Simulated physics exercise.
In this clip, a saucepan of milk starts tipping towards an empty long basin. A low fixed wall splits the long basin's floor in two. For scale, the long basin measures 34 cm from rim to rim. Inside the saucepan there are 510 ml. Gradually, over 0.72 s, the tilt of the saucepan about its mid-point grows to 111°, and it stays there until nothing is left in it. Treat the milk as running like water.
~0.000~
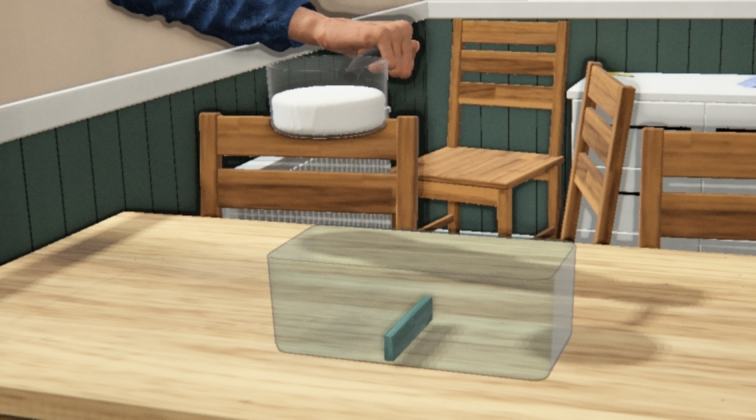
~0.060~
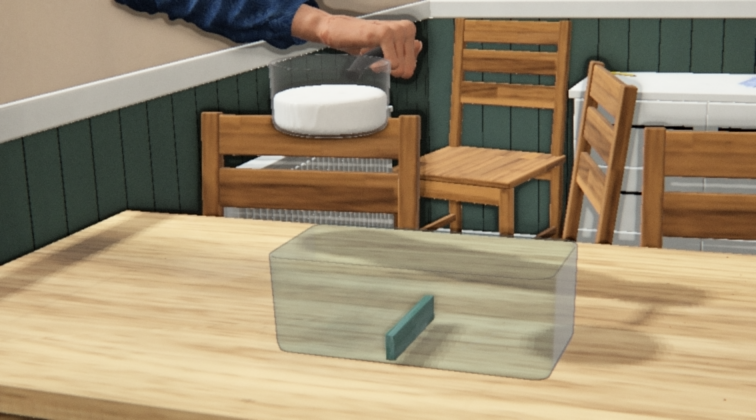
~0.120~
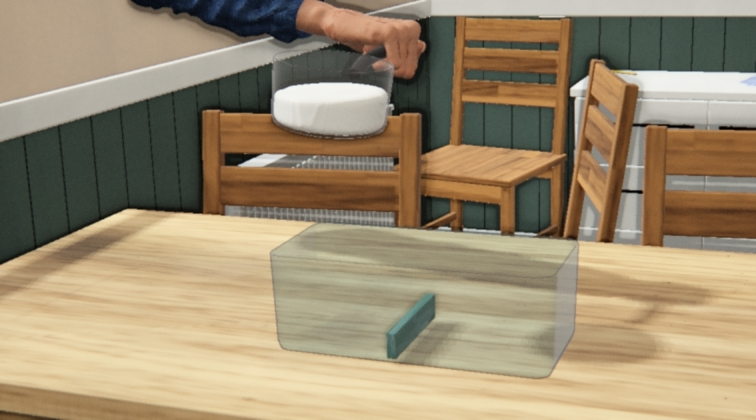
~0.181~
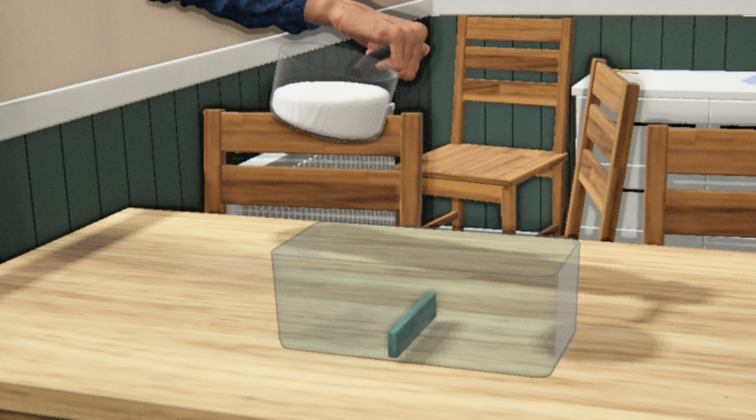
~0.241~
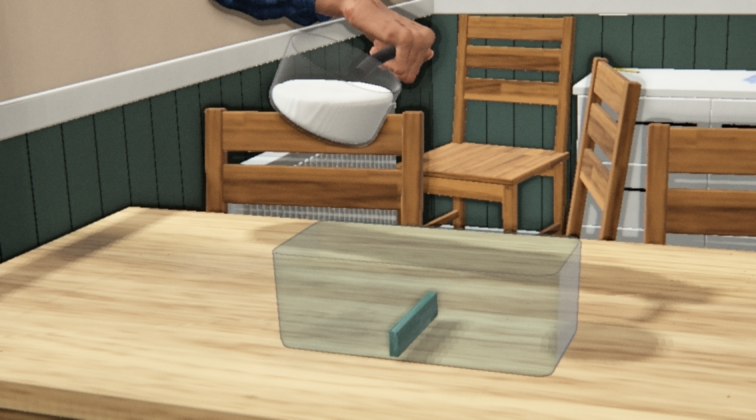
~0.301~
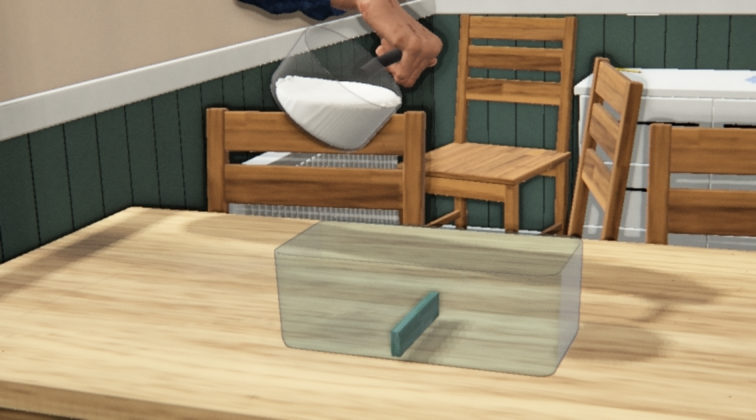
At a wooden table with chairs behind it, a hand held a clear pan of white liquid above a long, see-through basin with a small teal wall inside, and steadily tilted it to the right.
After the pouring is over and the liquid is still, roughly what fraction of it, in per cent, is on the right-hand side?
Roughly 75 out of 100 parts.
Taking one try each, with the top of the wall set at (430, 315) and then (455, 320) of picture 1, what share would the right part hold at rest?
50 per cent first, 15 per cent second.
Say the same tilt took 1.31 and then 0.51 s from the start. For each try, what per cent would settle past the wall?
Result: 80 per cent, then 70 per cent.
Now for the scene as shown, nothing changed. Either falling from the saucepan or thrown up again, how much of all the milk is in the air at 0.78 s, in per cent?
About 12 per cent.
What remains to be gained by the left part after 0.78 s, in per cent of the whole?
It comes to near 5 per cent.
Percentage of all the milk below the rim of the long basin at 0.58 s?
Roughly 22 percent.
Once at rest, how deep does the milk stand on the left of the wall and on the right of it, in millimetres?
Left part: About 6 mm; right part: About 14 mm.
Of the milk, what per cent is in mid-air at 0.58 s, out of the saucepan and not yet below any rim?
Roughly 50 %.
Then, 0.58 s in, the tilt is 101° and 28 per cent is still to pour, 0 is left of the wall and 23 right of it.
Then, 0.78 s in, the tilt is 111° and 5 per cent is still to pour, 18 is left of the wall and 65 right of it.
Then, 0.99 s in, the tilt is 111° and 0 per cent is still to pour, 23 is left of the wall and 75 right of it.
Then, 1.22 s in, the tilt is 111° and 0 per cent is still to pour, 24 is left of the wall and 75 right of it.
Finally, 24 per cent lies left of the wall, 75 right of it and 1 outside.
